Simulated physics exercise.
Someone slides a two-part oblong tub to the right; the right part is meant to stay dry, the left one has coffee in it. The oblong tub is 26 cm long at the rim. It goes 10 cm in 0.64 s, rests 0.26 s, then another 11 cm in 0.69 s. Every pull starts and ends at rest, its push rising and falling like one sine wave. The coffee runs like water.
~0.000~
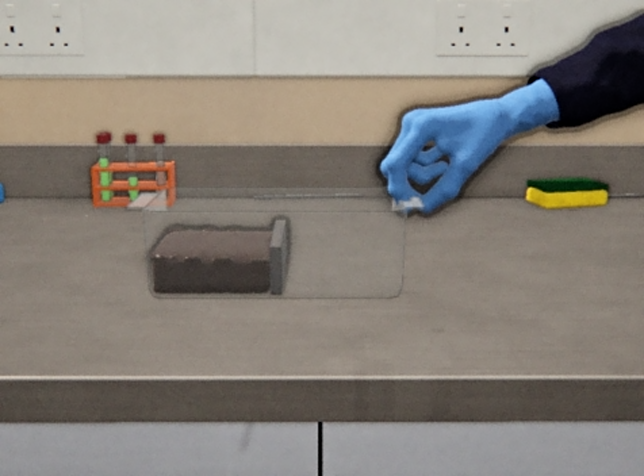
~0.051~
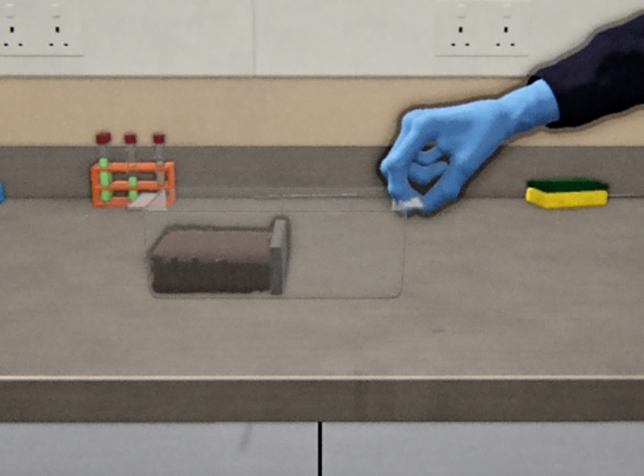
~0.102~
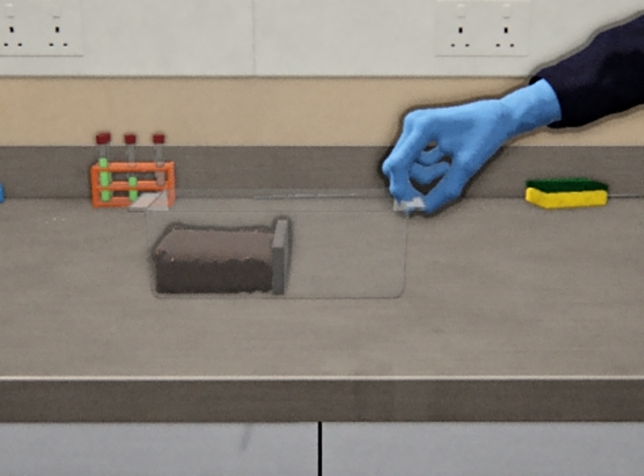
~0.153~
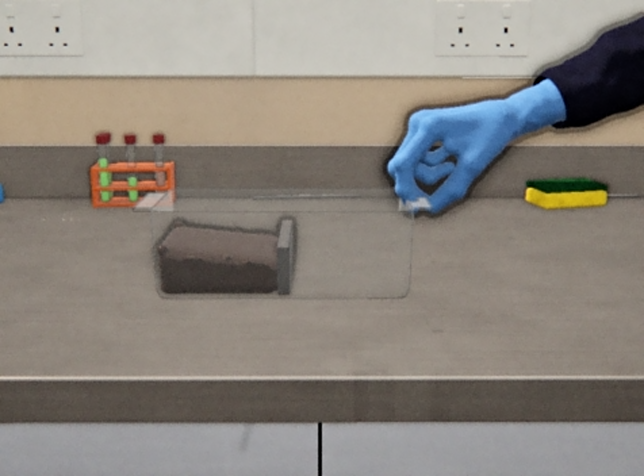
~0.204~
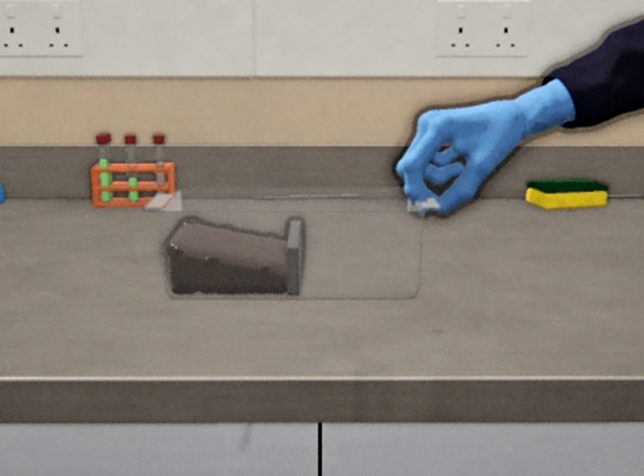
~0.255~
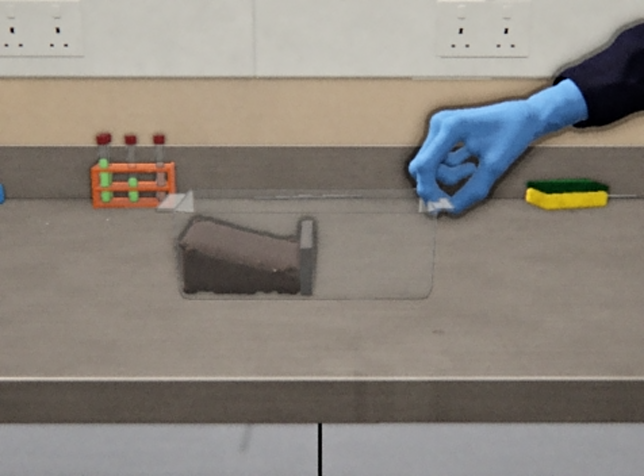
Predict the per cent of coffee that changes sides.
About 19 per cent.
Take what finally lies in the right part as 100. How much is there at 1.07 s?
Near 30 in a hundred.
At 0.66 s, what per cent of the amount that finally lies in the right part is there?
Some 30 per cent.
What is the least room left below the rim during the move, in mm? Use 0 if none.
About 20 mm.
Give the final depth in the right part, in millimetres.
About 8 mm.
After 0.66 s it has gone 10 cm; 6 per cent is on the right side and 0 is out of the oblong tub.
After 1.07 s it has gone 11 cm; 6 per cent is on the right side and 0 is out of the oblong tub.
After 1.47 s it has gone 21 cm; 13 per cent is on the right side and 0 is out of the oblong tub.
After 1.88 s it has gone 21 cm; 17 per cent is on the right side and 1 is out of the oblong tub.
In the end 19 per cent is on the right side and 1 is out of the oblong tub.
